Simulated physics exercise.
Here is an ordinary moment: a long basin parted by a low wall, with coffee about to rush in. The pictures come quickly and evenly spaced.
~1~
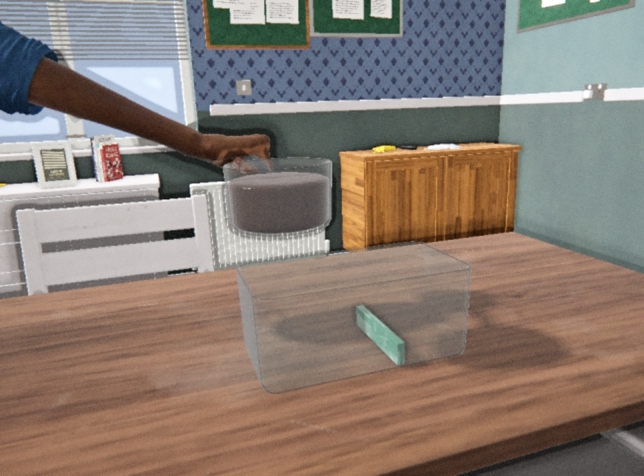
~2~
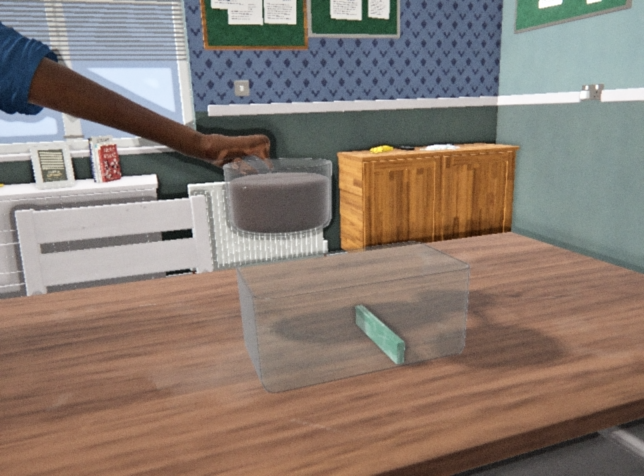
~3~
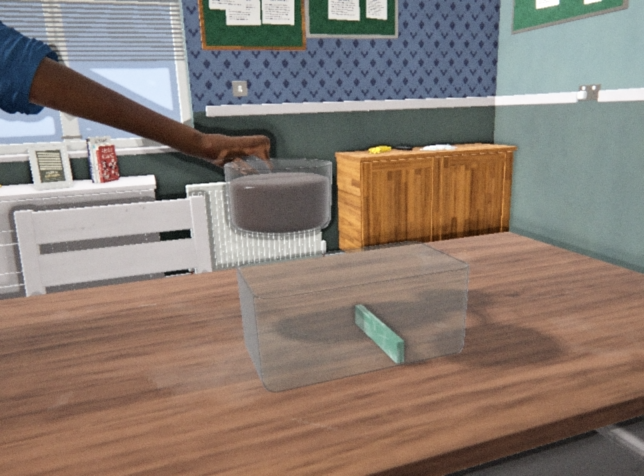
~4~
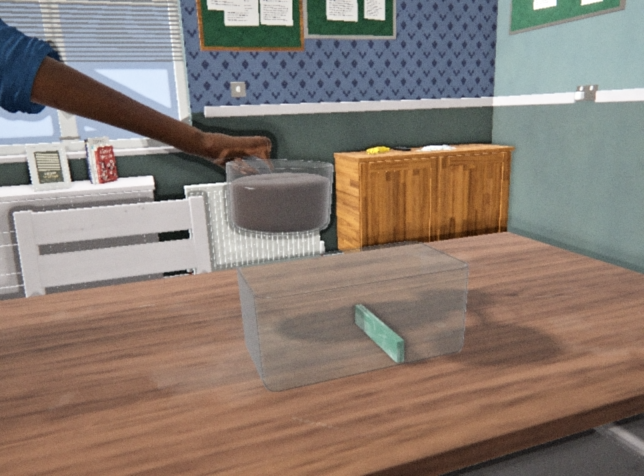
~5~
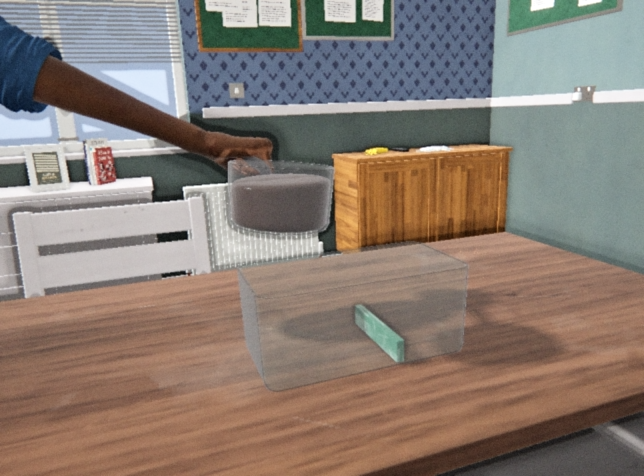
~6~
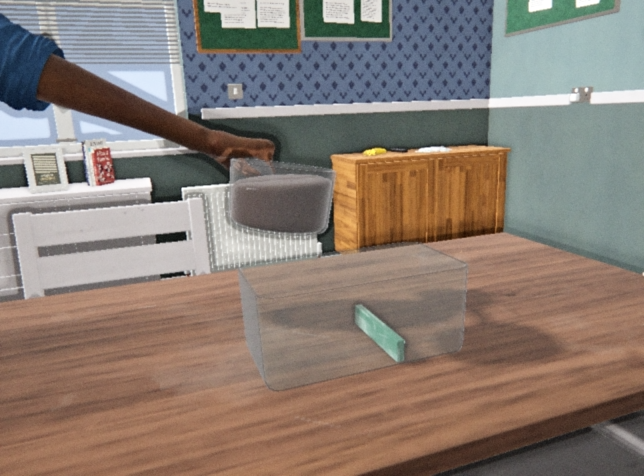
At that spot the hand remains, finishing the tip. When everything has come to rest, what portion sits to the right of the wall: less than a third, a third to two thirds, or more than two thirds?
Reaches a third, not past two thirds.
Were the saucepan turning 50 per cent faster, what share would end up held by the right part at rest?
Estimate: Around 45 %.
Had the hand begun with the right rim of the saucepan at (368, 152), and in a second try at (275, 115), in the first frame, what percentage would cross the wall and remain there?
65 and 10 in a hundred.
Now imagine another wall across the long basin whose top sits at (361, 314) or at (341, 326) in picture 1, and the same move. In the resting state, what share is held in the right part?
Try 1: About 75 percent; try 2: About 95 percent.
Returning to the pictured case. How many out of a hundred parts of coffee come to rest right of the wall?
It comes to about 50 per cent.
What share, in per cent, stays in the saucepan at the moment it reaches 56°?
About 75 %.
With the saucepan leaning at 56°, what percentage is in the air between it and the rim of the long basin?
Near 20 in a hundred.
A moment on, the saucepan is tipped part way and 74 per cent is still to pour, 5 is left of the wall and 2 right of it.
Next, the saucepan is tipped on its side and 21 per cent is still to pour, 21 is left of the wall and 48 right of it.
Then the saucepan is tipped on its side and 2 per cent is still to pour, 45 is left of the wall and 50 right of it.
Later the saucepan is tipped on its side and 0 per cent is still to pour, 49 is left of the wall and 51 right of it.
In the end 49 per cent lies left of the wall, 51 right of it and 0 outside.
